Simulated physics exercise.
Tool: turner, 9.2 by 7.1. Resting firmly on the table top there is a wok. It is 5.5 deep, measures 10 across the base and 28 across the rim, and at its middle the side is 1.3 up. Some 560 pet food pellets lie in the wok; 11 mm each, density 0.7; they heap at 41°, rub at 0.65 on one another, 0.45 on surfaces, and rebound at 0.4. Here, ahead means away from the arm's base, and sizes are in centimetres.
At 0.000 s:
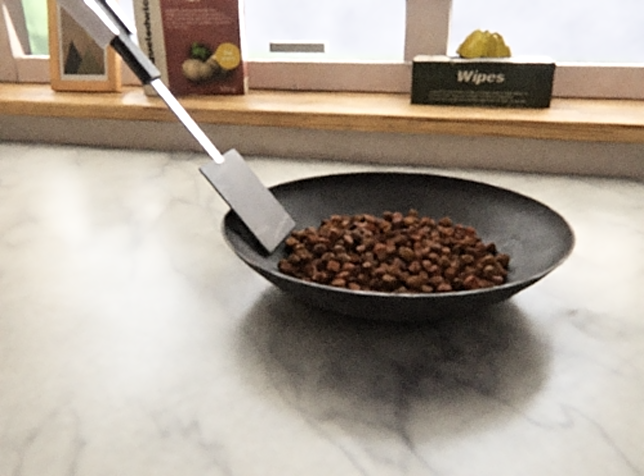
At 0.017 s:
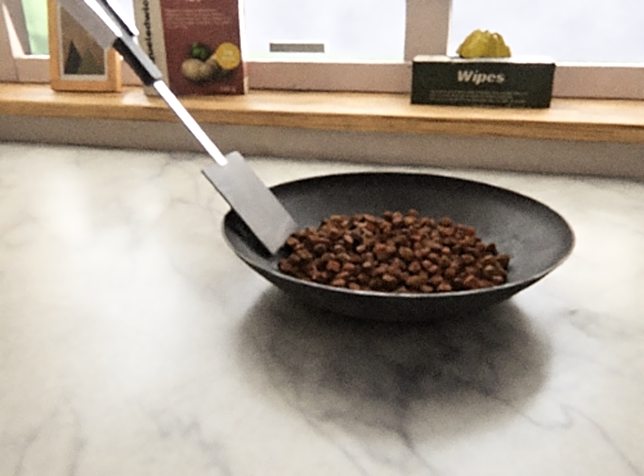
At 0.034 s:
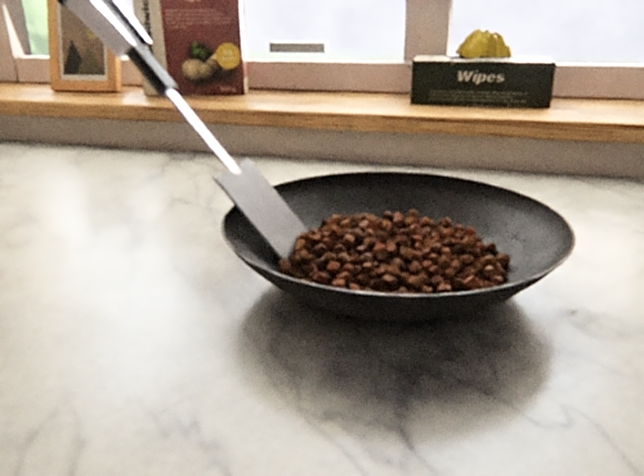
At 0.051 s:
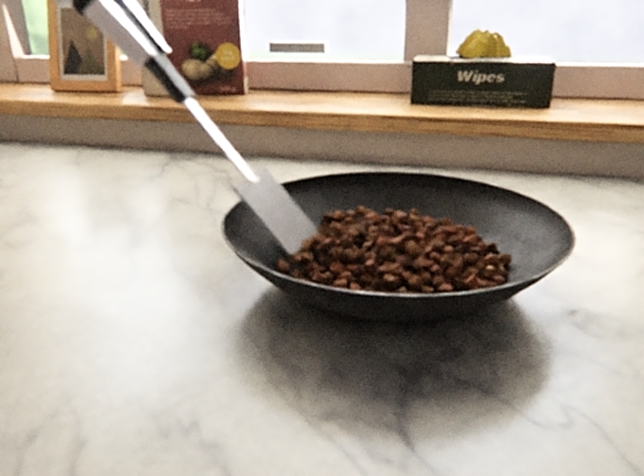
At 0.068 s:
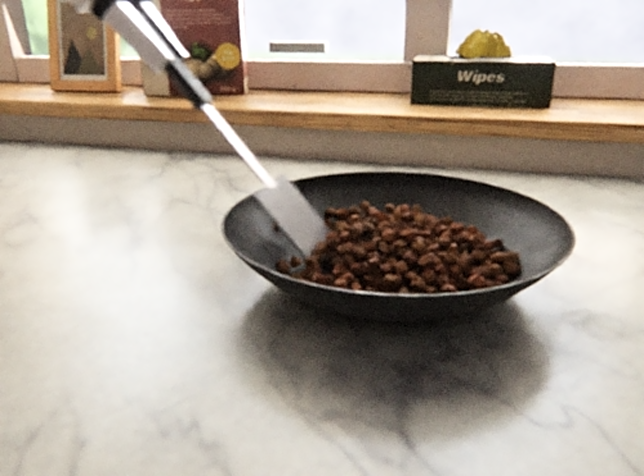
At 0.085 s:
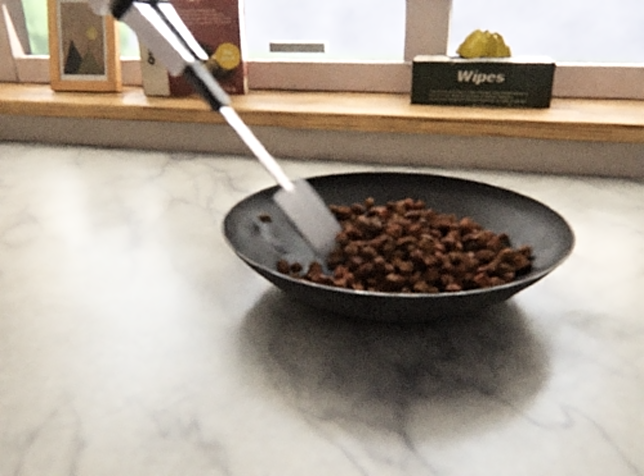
On a marble-patterned counter near a window, a metal turner dipped into a dark wok and slid rightward through a heap of small brown pellets, pushing some along while a few stayed behind it.
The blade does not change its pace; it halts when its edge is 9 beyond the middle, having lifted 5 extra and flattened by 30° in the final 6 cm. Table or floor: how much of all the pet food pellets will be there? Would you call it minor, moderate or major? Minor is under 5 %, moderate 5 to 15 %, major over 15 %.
I would call it major.
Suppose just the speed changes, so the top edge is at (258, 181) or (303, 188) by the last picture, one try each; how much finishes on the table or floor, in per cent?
First try about 10 %, second try about 30 %.
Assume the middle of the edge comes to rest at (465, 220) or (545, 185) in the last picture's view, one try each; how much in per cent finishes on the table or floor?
Estimates, in order: 10 % and 40 %.
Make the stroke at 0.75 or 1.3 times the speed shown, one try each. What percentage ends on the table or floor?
Estimates in order: 20 per cent, 30 per cent.
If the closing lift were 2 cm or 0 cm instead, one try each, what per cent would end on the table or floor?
Roughly 35 % and then 25 %.
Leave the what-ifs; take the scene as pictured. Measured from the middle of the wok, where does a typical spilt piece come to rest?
Estimate: Near 28 cm.
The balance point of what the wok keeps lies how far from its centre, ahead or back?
Offset: About 4.0 cm, ahead.
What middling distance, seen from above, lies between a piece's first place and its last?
Somewhere near 6 centimetres, I reckon.
After 0.13 s, sloping 50°, highest piece 6 above the table; 556 in the wok.
After 0.17 s, sloping 40°, highest piece 8 above the table; 553 in the wok, 3 on the blade or in flight.
After 0.39 s, sloping 20°, highest piece 13 above the table; 416 in the wok, 85 on the table or floor, 55 on the blade or in flight.
After 1.44 s, sloping 20°, highest piece 6 above the table; 416 in the wok, 140 on the table or floor.
In the end, 416 in the wok, 140 on the table or floor. That is 25 % on the table or floor.
